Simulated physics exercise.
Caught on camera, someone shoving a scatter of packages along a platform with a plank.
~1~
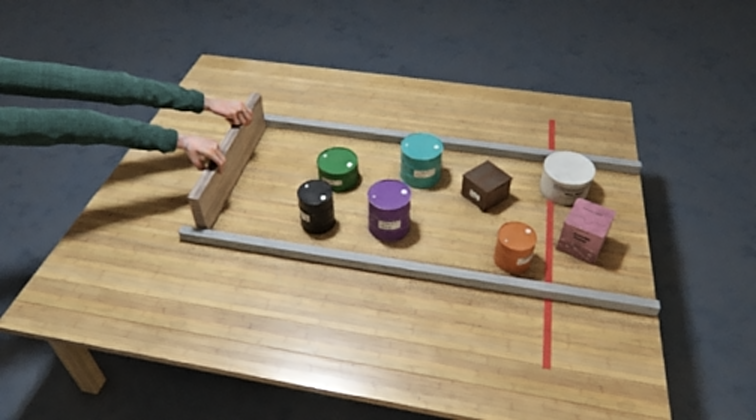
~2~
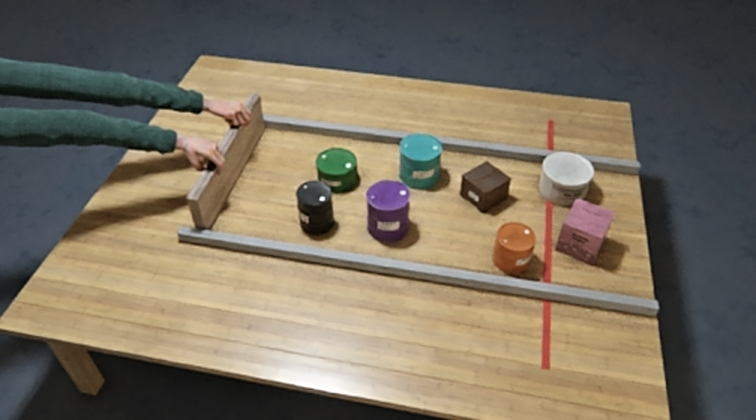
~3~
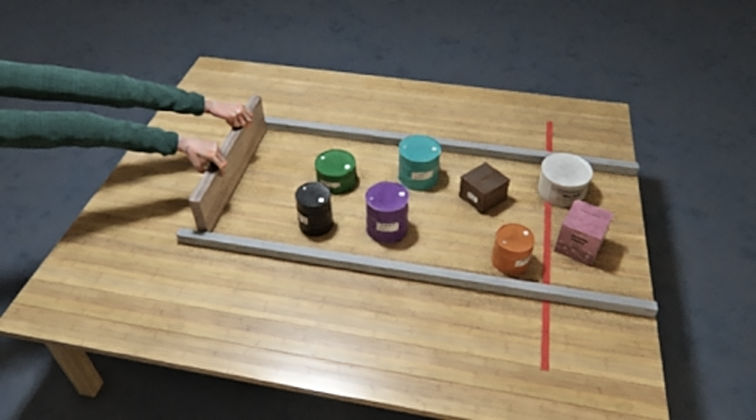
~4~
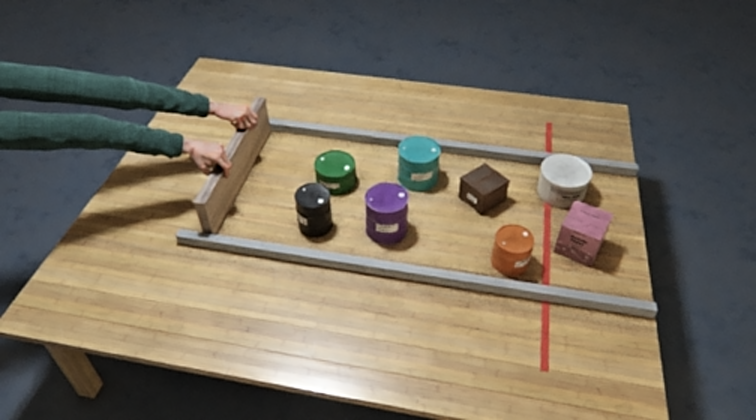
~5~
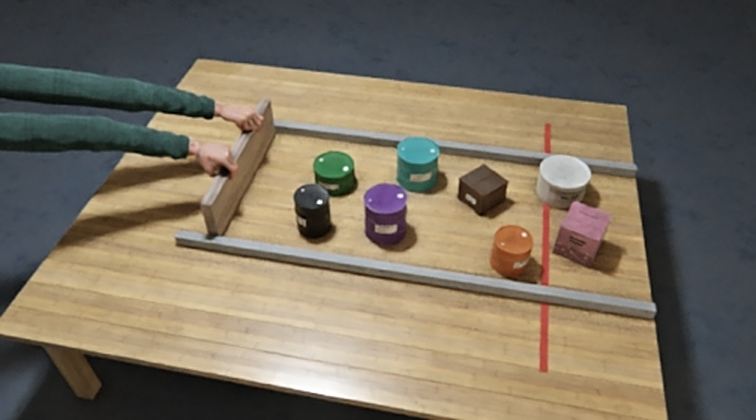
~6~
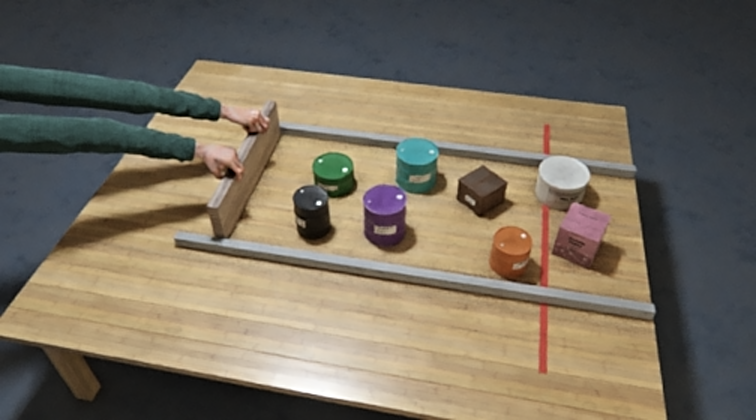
Two hands sliding a plank slightly rightward between rails on a wooden table, the canisters and boxes ahead of it staying put.
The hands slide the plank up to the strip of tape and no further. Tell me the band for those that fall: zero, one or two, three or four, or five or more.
Here the number that fall off is zero.
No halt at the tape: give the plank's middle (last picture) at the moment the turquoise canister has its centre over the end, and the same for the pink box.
Its middle is around (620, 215) and around (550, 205).
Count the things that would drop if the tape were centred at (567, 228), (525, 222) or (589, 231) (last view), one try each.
The counts: 1, 0 and 4.
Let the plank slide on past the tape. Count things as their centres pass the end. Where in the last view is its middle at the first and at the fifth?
Near (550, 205) and (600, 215).
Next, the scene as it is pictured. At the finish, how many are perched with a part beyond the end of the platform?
The number is 2.
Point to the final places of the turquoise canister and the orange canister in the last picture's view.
First (571, 179), then (596, 276).
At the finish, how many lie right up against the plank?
That makes 3.
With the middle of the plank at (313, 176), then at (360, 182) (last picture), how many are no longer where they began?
First 2, then 4.
A little later, none off yet; pink box at rest near (581, 235); white pail at rest near (561, 183); orange canister at rest near (510, 252).
Next, none off yet; pink box moving near (583, 235); white pail shifted a little near (579, 182); orange canister shifted about its own width near (532, 263).
When it is over, the number that fall off is zero.
